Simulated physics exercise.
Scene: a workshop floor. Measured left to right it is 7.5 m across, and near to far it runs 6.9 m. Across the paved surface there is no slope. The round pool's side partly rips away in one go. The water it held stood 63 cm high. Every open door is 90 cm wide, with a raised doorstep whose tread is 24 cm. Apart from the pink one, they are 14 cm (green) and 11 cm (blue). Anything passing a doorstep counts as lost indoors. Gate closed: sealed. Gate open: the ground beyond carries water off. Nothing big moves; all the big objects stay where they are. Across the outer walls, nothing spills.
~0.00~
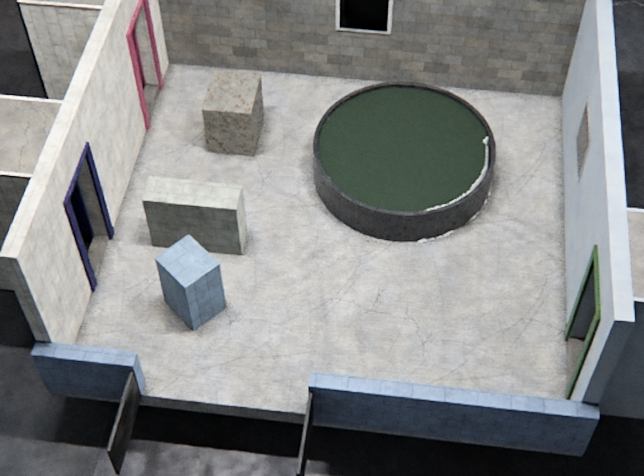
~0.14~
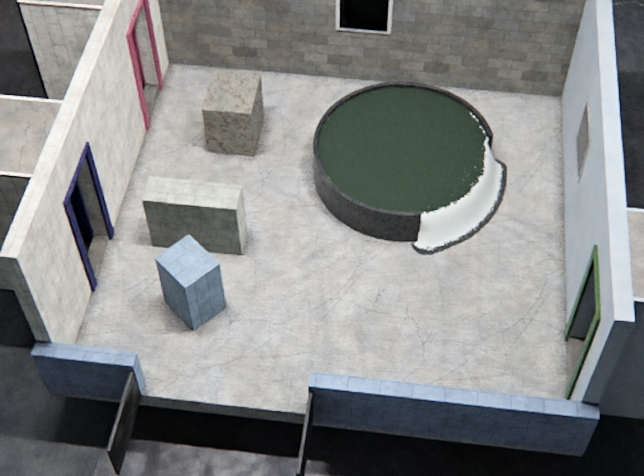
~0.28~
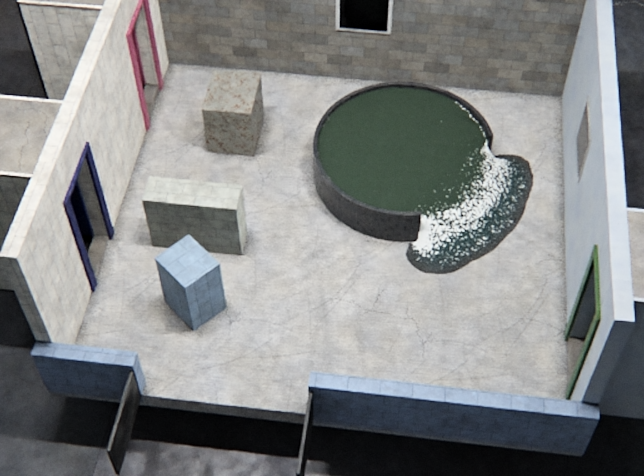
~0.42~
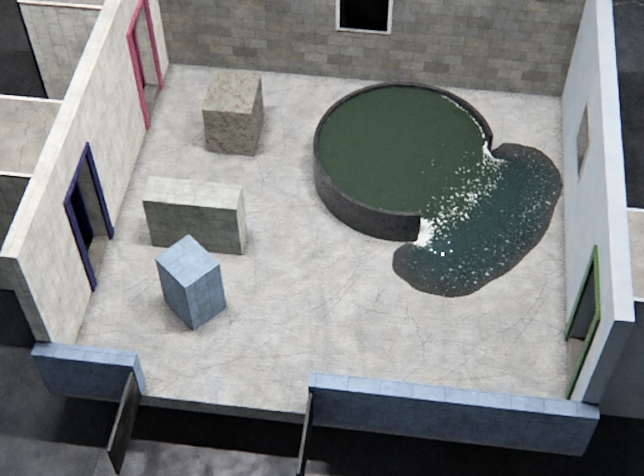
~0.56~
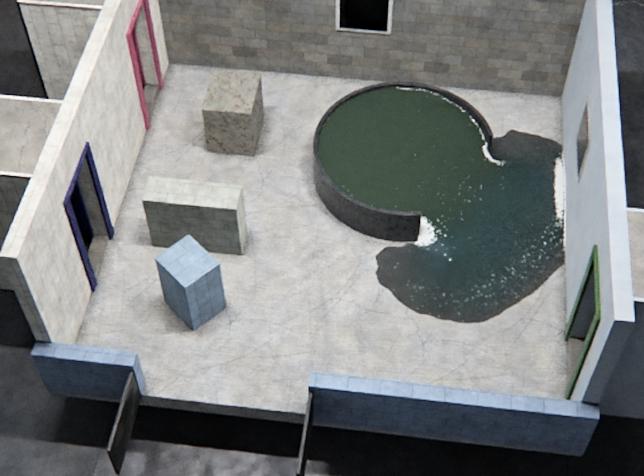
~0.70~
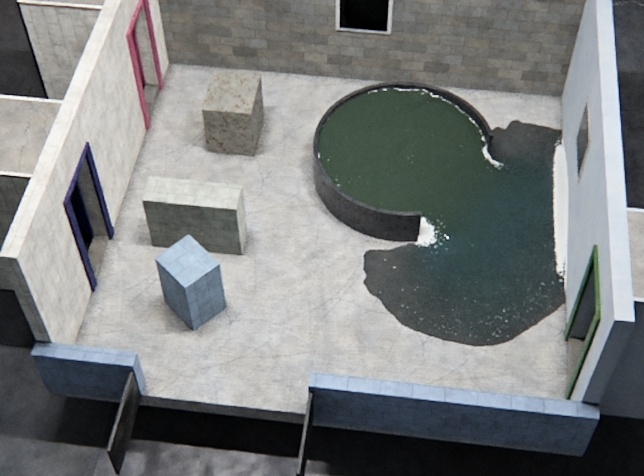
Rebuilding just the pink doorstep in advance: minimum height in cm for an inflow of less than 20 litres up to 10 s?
Roughly 8 cm.
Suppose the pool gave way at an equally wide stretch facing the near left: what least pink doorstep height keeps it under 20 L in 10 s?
If so: Around 7.5 cm.
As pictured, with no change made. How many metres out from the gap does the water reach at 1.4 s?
Roughly 4.2 m from the gap.
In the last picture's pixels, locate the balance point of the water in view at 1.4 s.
(438, 196).
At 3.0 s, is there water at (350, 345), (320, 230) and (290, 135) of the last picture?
Okay, in order that's got wet, stayed dry and finally stayed dry.
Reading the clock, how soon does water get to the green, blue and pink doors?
It arrives at the green door at 1.0 s, the blue door at 5.0 s and the pink door at 5.5 s.
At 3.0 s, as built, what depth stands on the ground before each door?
Green 26, blue 0, pink 0 cm.
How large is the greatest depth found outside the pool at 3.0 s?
About 46 cm at most.
After 1.4 s water covers 25 % of the floor, deepest (42 cm) near (559, 251); it has not reached the pink door.
After 3.0 s water covers 40 % of the floor, deepest (46 cm) near (537, 425); it has not reached the pink door.
After 10.0 s water covers 100 % of the floor, deepest (18 cm) near (165, 78); 12 cm at the pink door, 0 litres in over its 16 cm doorstep.
At the pink door as built, the water arrived by 5.7 s and peaked near 12 cm at 6.2 s.
Run again over the same 10 s with other heights there, 37 litres in over 6.5 cm, 4 litres over 10.5 cm. The limit of 20 litres is kept from about 8 cm up.
